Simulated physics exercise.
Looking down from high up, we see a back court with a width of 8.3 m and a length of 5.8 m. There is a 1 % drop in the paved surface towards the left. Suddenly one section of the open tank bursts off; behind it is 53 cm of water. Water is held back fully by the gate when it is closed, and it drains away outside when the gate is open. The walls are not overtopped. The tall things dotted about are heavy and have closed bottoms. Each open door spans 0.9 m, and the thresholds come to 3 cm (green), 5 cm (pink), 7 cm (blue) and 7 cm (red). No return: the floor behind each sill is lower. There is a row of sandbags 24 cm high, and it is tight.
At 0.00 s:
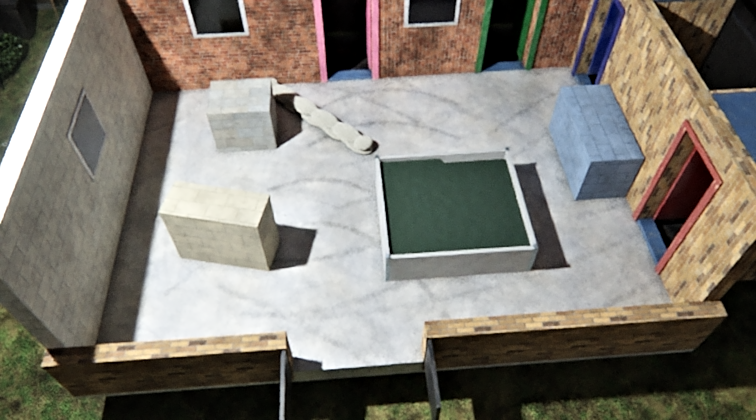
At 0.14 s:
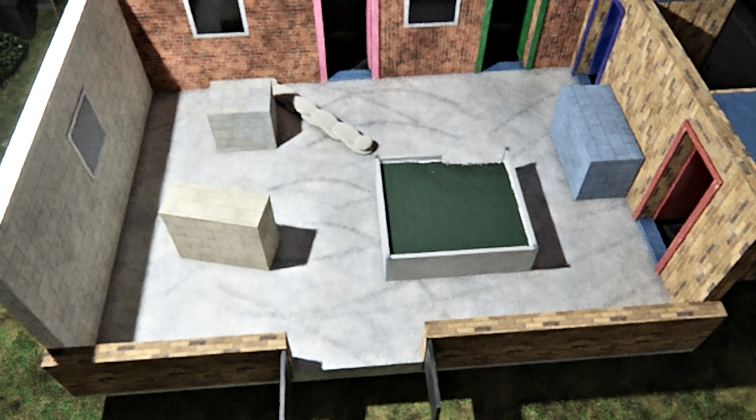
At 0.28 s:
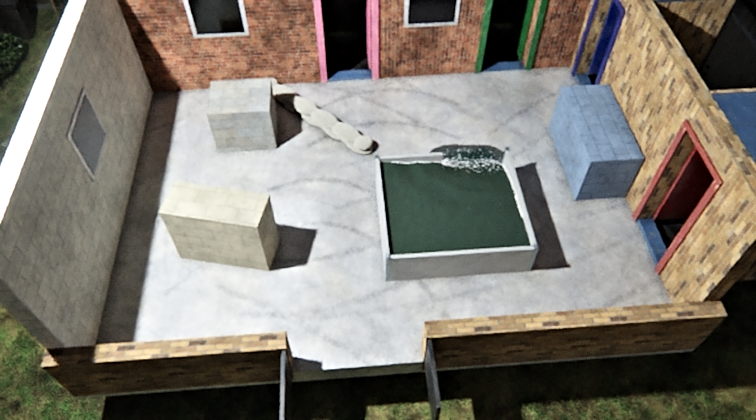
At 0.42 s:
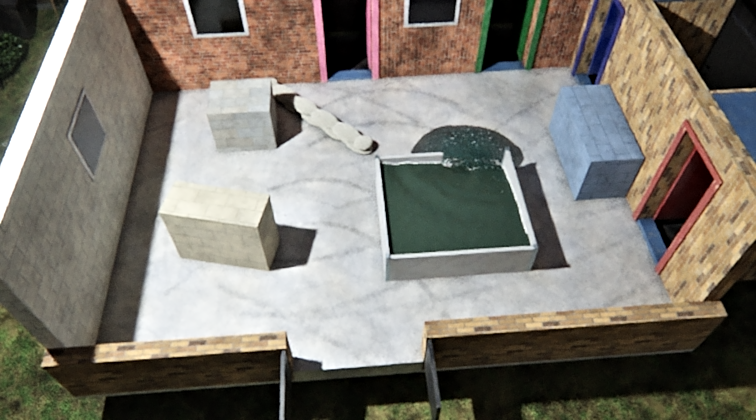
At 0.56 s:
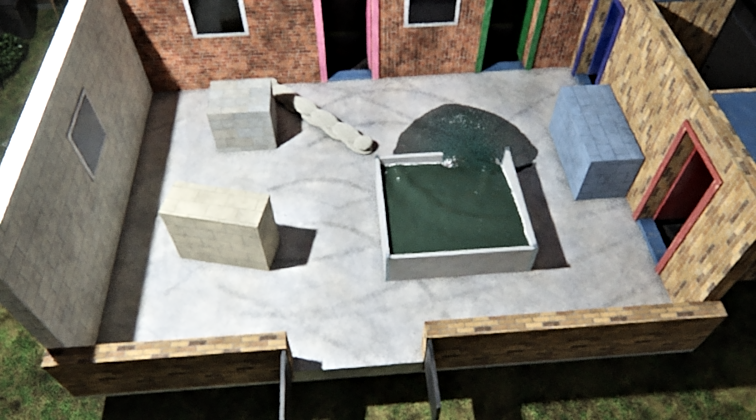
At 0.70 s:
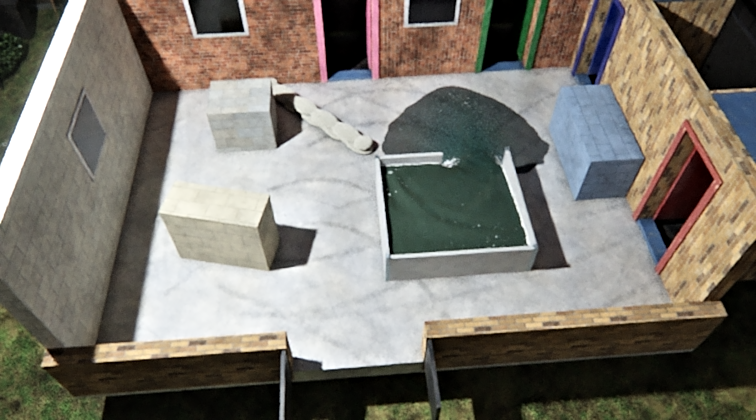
Dark green water bursting through the far side of an open tank and spreading in a widening fan across a paved courtyard.
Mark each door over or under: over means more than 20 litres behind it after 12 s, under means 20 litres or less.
Green door over, pink door over, blue door over, red door under.
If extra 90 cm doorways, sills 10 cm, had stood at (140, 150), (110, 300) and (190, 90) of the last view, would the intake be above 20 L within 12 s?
Result in order - not enough, not enough, not enough.
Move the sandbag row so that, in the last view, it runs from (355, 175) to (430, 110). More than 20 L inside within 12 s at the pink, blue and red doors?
Against the limit, the pink door stays within it, the blue door goes beyond it and the red door stays within it.
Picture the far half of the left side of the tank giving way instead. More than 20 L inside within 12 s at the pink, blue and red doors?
Pink: Within the limit; blue: Within the limit; red: Within the limit.
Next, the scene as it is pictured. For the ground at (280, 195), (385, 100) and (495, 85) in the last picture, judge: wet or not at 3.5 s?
Listed in turn: Spared so far / swamped / swamped.
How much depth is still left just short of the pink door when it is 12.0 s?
Depth: ~ 10.0 cm.
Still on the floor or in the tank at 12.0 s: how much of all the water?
About 70 per cent.
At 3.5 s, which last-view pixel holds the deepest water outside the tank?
Spot: Approx. (282, 91).
After 1.4 s water covers 20 % of the floor and is deepest (28 cm) near (475, 168); green door 9 cm at the sill, 3 L in, pink door not reached, blue door not reached, red door not reached.
After 2.2 s water covers 25 % of the floor and is deepest (32 cm) near (568, 67); green door 17 cm at the sill, 62 L in, pink door 10 cm at the sill, 2 L in, blue door 9 cm at the sill, 0 L in, red door not reached.
After 3.5 s water covers 25 % of the floor and is deepest (28 cm) near (282, 91); green door 14 cm at the sill, 155 L in, pink door 8 cm at the sill, 17 L in, blue door 14 cm at the sill, 26 L in, red door not reached.
After 7.0 s water covers 35 % of the floor and is deepest (14 cm) near (327, 82); green door 9 cm at the sill, 306 L in, pink door 12 cm at the sill, 93 L in, blue door 8 cm at the sill, 61 L in, red door not reached.
After 12.0 s water covers 55 % of the floor and is deepest (12 cm) near (282, 91); green door 8 cm at the sill, 390 L in, pink door 10 cm at the sill, 188 L in, blue door 5 cm at the sill, 63 L in, red door not reached.
